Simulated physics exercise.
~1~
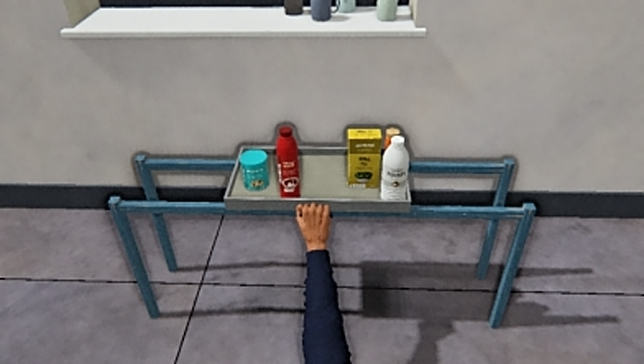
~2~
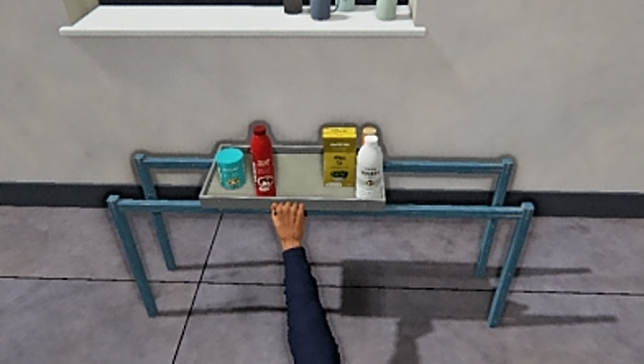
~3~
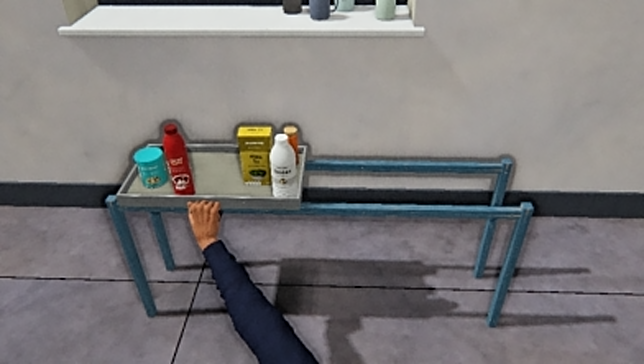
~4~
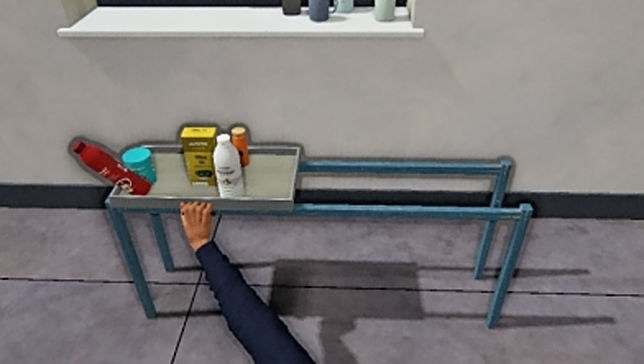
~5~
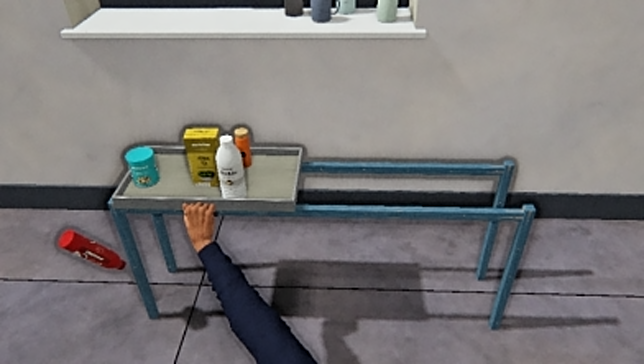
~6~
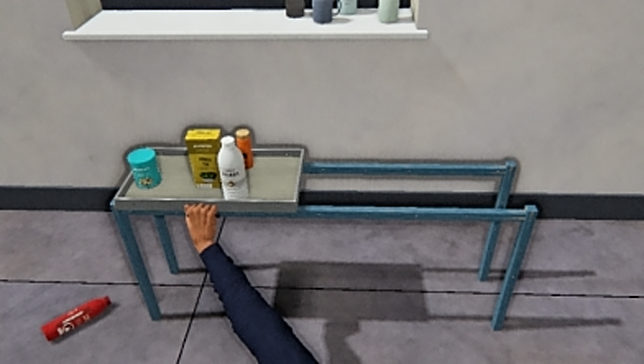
Tray of containers sliding left along a blue frame under a hand, red bottle tipping over the end and landing on the floor.
